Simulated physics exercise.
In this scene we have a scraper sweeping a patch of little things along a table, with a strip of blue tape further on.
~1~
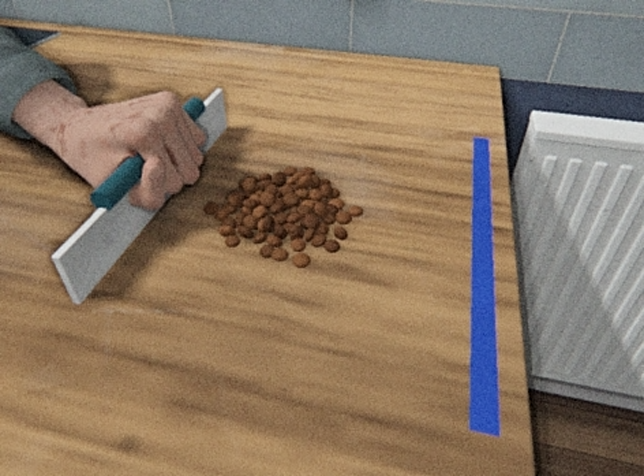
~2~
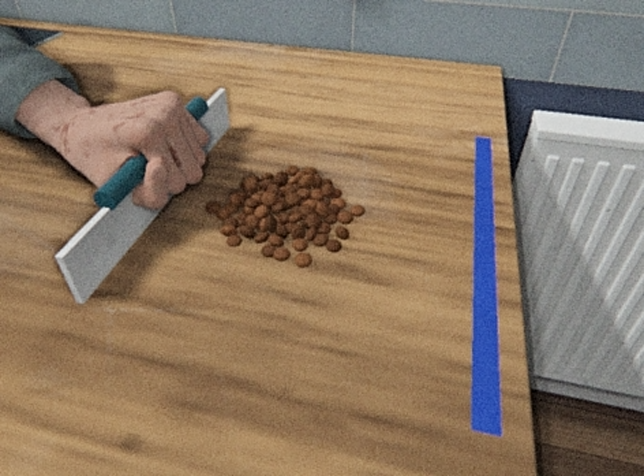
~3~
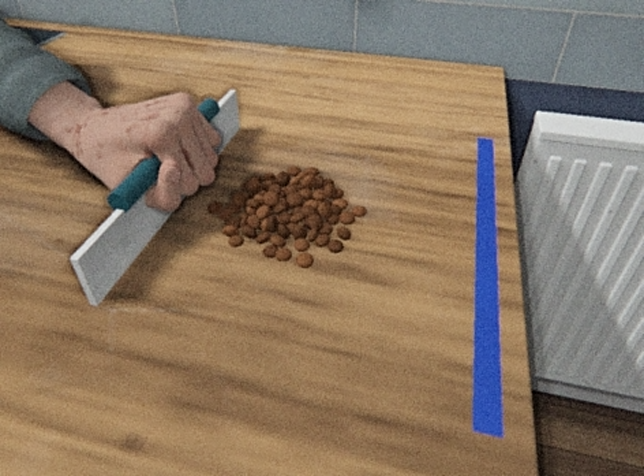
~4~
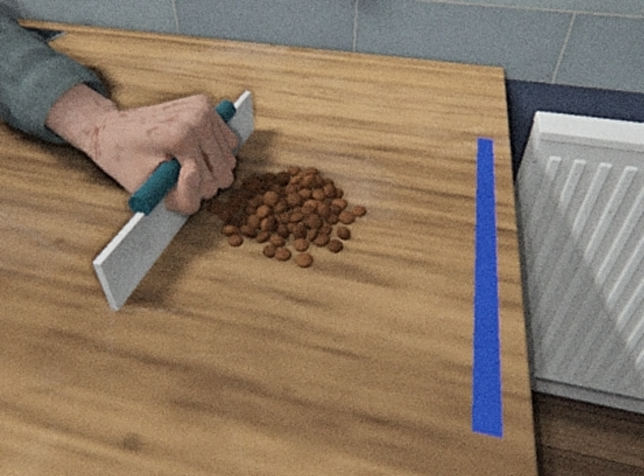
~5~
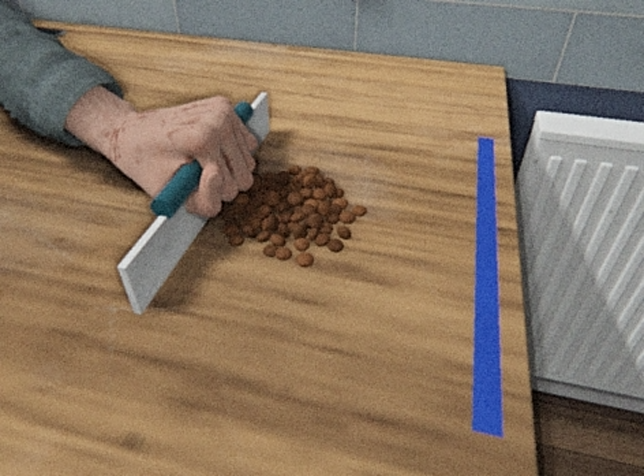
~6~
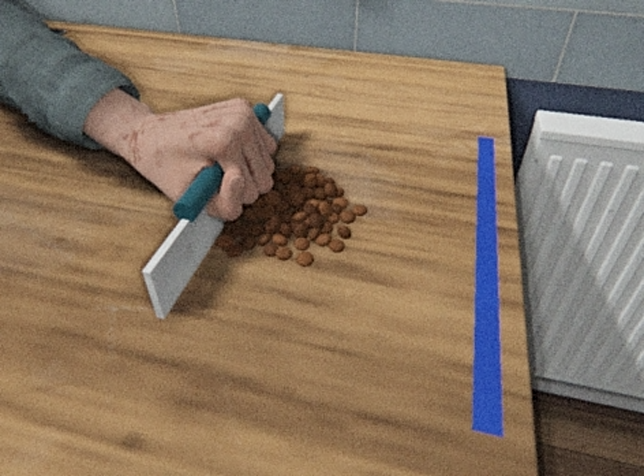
A hand gripping a scraper by its teal handle rests at first on a wooden table, left of a loose heap of small brown pieces, with a strip of blue tape near the right edge. The scraper then slides steadily right, reaching the heap and nudging its near side slightly.
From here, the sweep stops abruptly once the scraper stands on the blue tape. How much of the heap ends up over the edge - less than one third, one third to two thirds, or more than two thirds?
What remains is beneath a third.
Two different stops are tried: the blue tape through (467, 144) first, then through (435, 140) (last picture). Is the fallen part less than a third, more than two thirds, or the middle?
First try: In the middle band; second try: Less than a third.
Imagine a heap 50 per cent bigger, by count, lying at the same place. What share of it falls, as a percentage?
90 per cent or so.
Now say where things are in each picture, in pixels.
Scraper (83, 261), at rest; blue tape (481, 147), right by the edge; edge at (517, 251); the heap (281, 205), bits of dog kibble, in the first frame.
Scraper (86, 261), at rest, in the second frame.
Scraper (100, 263); the heap (285, 205), in the third frame.
Scraper (121, 267), in the fourth frame.
Scraper (144, 270); the heap (285, 204), in the fifth frame.
Scraper (167, 274); blue tape (486, 146); edge at (521, 252); the heap (294, 202), about a tenth pushed along, in the sixth frame.
Just after the last frame, scraper still moving, near (368, 181); heap all on the table, its front near (462, 232).
A moment on, scraper stopped at the blue tape; heap roughly two thirds over the edge.
Further on, scraper stopped at the blue tape; heap the larger part over the edge.
When it is over, scraper stopped at the blue tape; heap the larger part over the edge.
